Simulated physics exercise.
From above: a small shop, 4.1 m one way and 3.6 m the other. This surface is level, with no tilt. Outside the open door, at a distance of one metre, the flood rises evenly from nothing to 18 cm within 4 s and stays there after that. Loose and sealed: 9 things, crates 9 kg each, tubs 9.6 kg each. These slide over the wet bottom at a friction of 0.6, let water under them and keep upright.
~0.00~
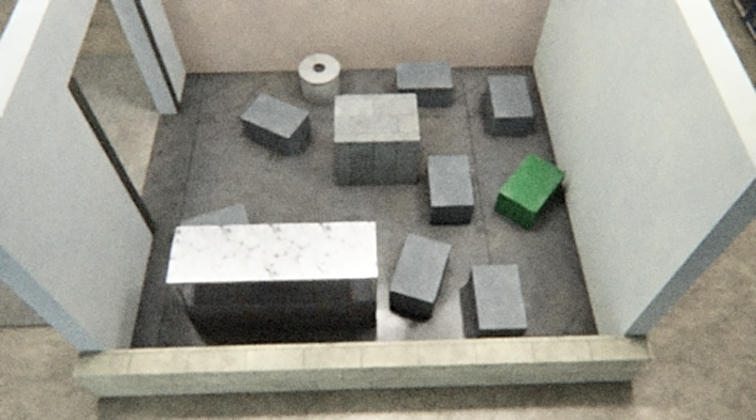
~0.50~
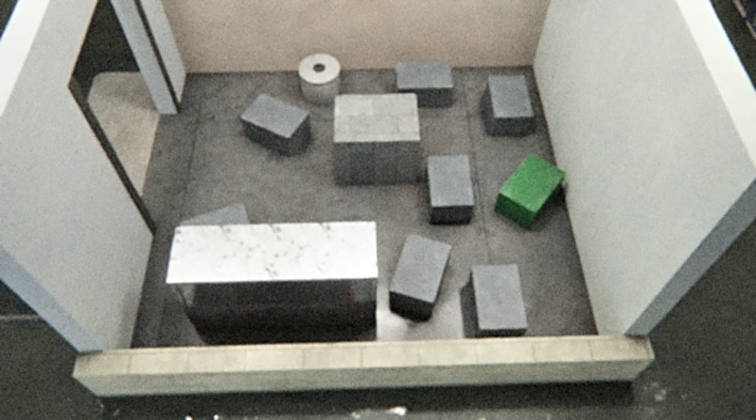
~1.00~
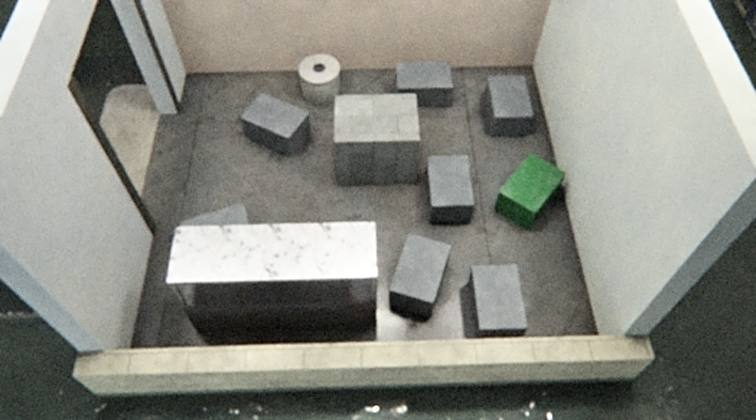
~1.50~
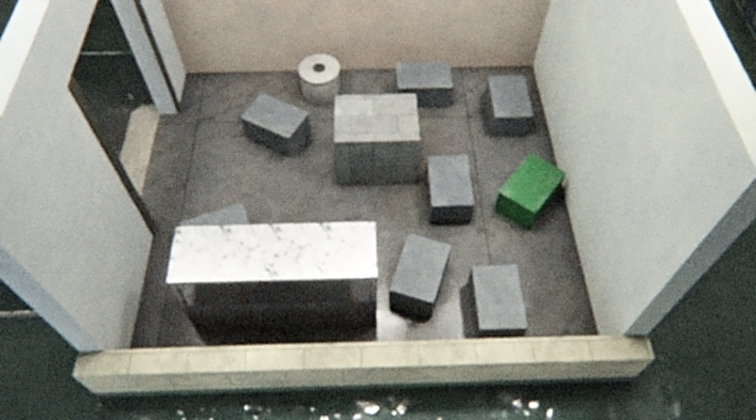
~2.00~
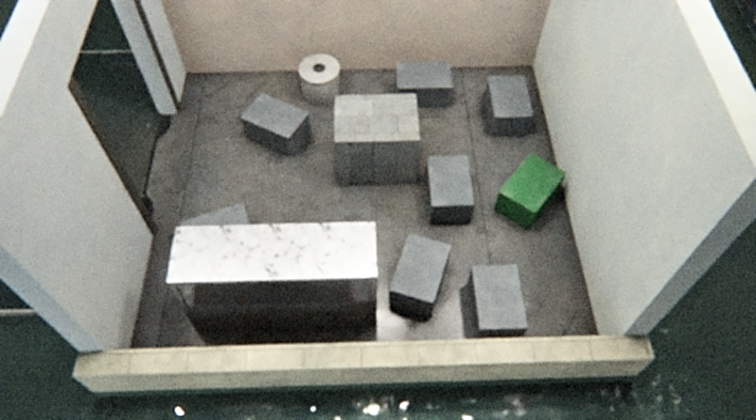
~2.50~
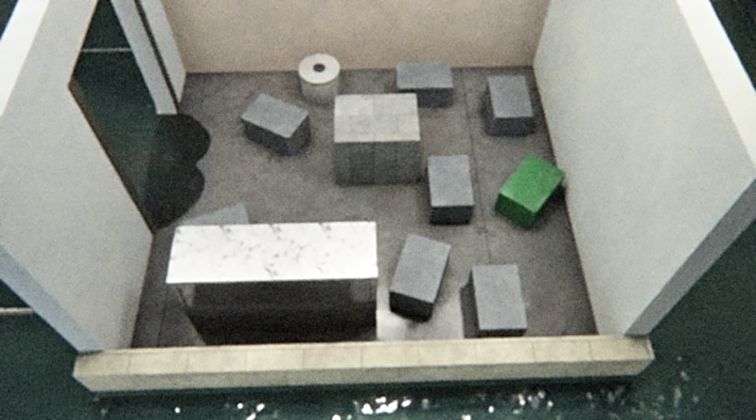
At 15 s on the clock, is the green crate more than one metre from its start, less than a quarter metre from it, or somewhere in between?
Shifts a bit.
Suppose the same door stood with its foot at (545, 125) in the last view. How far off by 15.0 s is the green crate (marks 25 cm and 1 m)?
The green crate goes a bit.
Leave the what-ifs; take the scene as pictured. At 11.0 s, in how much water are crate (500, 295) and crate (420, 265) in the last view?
Close to 14 and 9 centimetres.
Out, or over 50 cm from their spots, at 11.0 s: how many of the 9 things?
By that time the total stands at 7.
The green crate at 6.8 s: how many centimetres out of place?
I'd put it at around 0 cm.
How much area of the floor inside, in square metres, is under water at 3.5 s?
I'd put it close to 2.0 m2.
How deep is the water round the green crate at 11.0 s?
Somewhere close to 12 cm.
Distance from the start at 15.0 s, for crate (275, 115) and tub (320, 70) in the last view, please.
In that order: 250 cm, 140 cm.
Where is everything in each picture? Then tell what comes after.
The green crate at (533, 182), on the bottom; 0.0 m2 under water; 0 of 9 have shifted, in the first picture.
The green crate at (533, 182), on the bottom; water covers 0.0 m2; 0 of 9 have shifted, in the second picture.
The green crate at (533, 182), on the bottom; water covers 0.0 m2; 0 of 9 have shifted, in the third picture.
The green crate at (533, 182), on the bottom; water covers 0.0 m2; 0 of 9 have shifted, in the fourth picture.
The green crate at (533, 182), on the bottom; 0.0 m2 under water; 0 of 9 have shifted, in the fifth picture.
The green crate at (533, 182), on the bottom; 0.4 m2 under water; 0 of 9 have shifted, in the sixth picture.
After 3.5 s the green crate is near (533, 182), 0.0 m from its start, aground; 0 afloat.
After 6.8 s the green crate is near (533, 182), 0.0 m from its start, aground; 4 afloat.
After 11.0 s the green crate is near (562, 220), 0.5 m from its start, afloat; 9 afloat.
After 15.0 s the green crate is near (491, 145), 0.5 m from its start, afloat; 9 afloat.
